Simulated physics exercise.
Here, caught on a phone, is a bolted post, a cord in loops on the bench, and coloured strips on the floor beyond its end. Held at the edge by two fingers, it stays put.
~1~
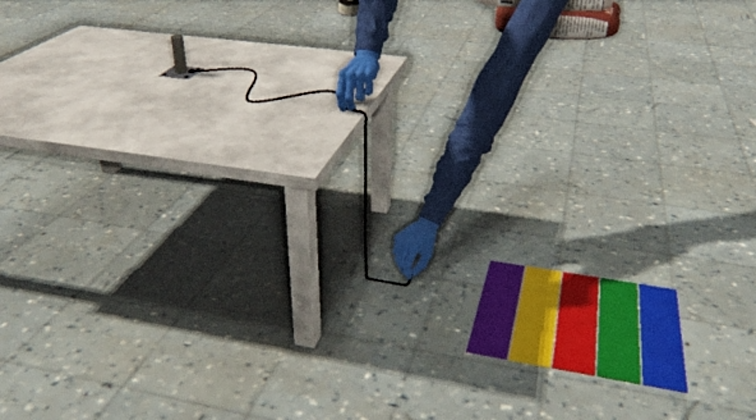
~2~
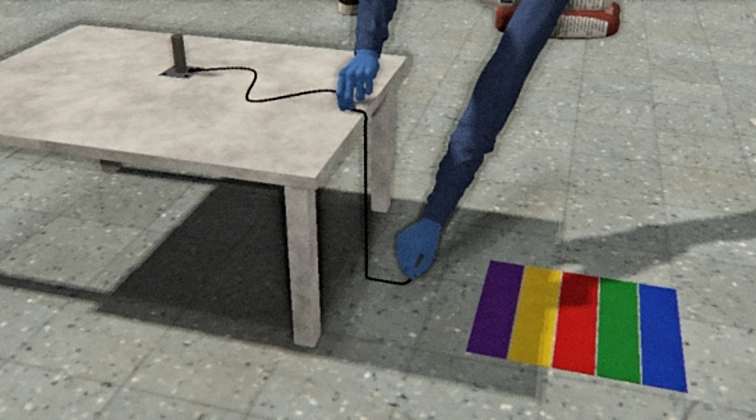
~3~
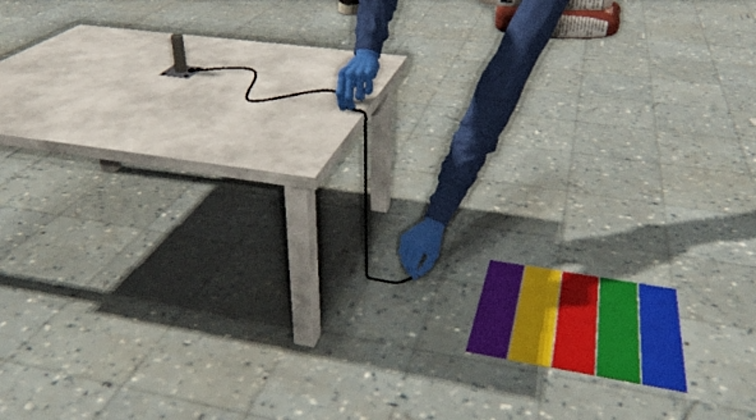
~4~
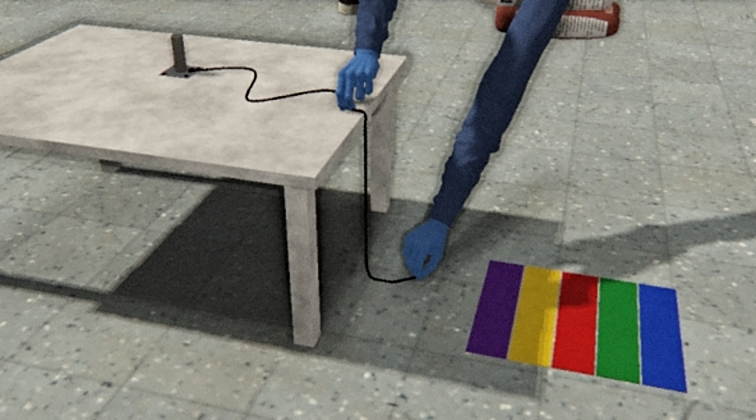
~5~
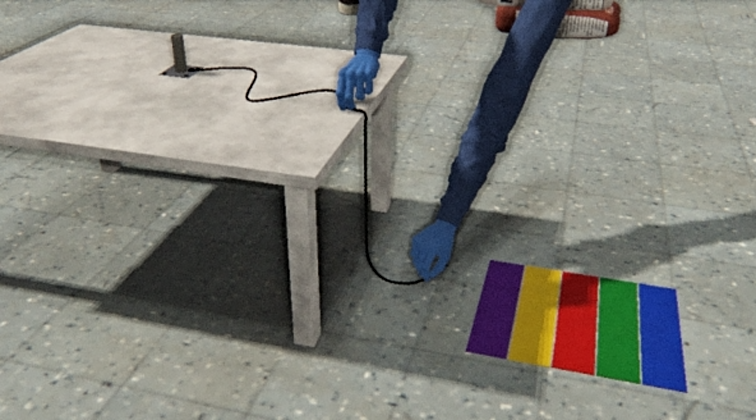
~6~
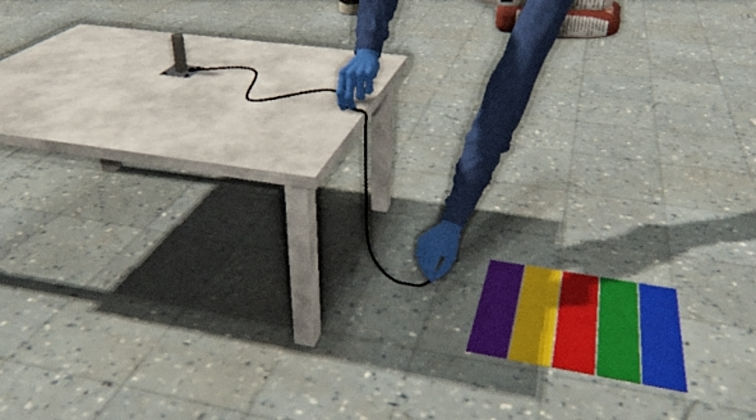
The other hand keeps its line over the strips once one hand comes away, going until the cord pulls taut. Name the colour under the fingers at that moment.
Blue.
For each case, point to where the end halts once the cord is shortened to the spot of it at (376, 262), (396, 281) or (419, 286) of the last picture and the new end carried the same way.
The pixels are (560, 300) for the first, (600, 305) for the second and (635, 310) for the third.
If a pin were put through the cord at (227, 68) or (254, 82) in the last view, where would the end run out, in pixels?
Approximately (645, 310), then (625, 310).
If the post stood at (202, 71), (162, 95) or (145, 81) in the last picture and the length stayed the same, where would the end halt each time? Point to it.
Estimated pixels per try: (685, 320); (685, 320); (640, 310).
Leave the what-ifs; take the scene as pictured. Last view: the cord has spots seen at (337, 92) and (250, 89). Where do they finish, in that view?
They go to (403, 130) and to (293, 91).
Soon after, end near (580, 301); over red.
After that, end near (632, 310); over green.
At the stop, end near (662, 315); over blue. It gets as far as the blue strip.
